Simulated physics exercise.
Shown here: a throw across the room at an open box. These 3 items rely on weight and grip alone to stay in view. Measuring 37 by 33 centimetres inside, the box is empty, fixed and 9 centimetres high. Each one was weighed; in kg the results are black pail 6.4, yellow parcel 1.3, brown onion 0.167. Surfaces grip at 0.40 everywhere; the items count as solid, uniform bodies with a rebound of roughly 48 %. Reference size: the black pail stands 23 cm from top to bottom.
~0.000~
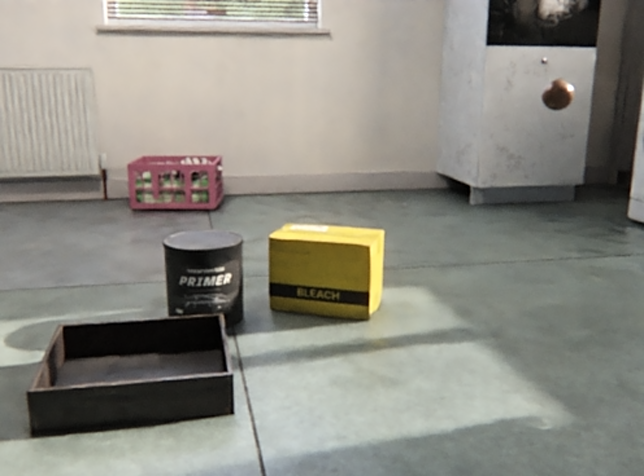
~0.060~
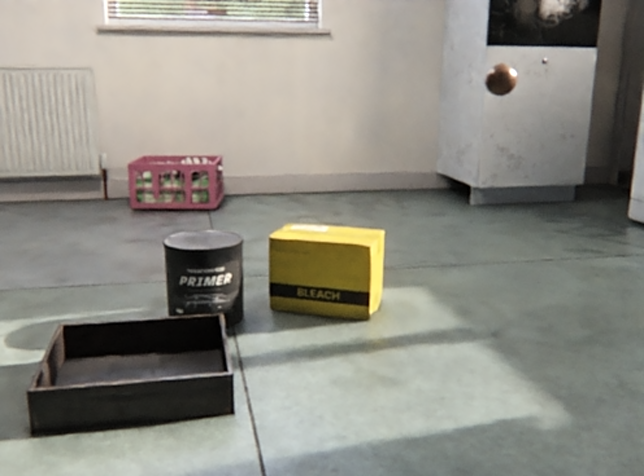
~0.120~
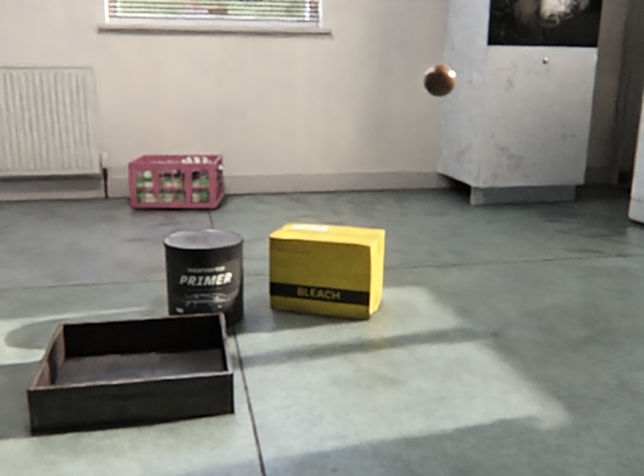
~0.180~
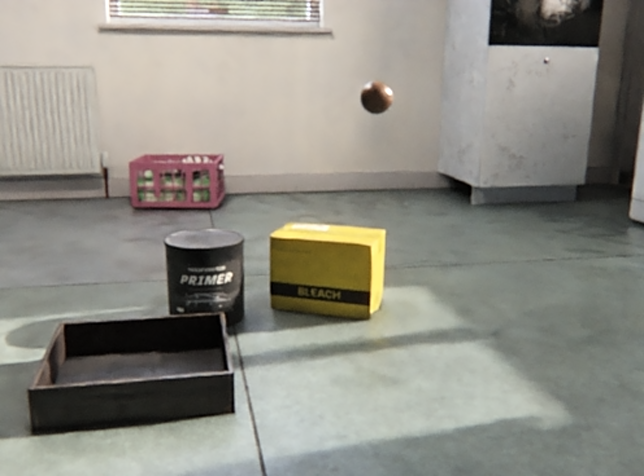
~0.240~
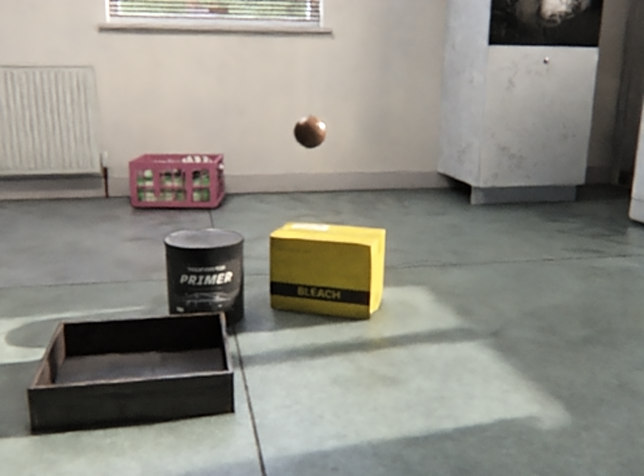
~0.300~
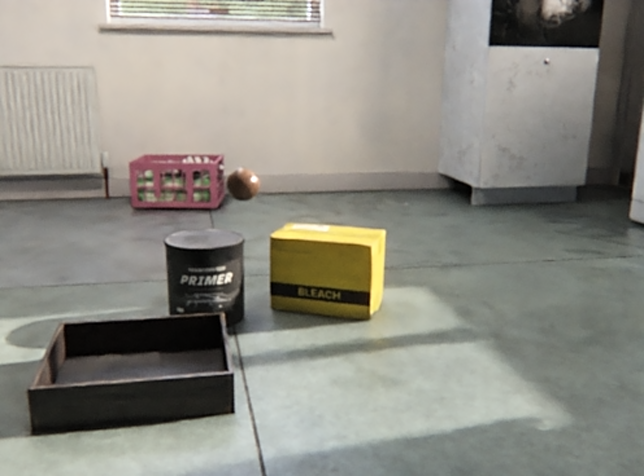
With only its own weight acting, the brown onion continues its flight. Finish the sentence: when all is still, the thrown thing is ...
... in the box.
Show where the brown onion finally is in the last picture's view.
Around (168, 366).
By 0.50 s, gap 13 cm; brown onion near (77, 342).
By 0.80 s, onion inside the box; brown onion near (193, 363).
When it is over (2.4 s), onion inside the box; the bystanders within 10 cm of the start. End places, in pixels of the last picture, brown onion near (168, 366).
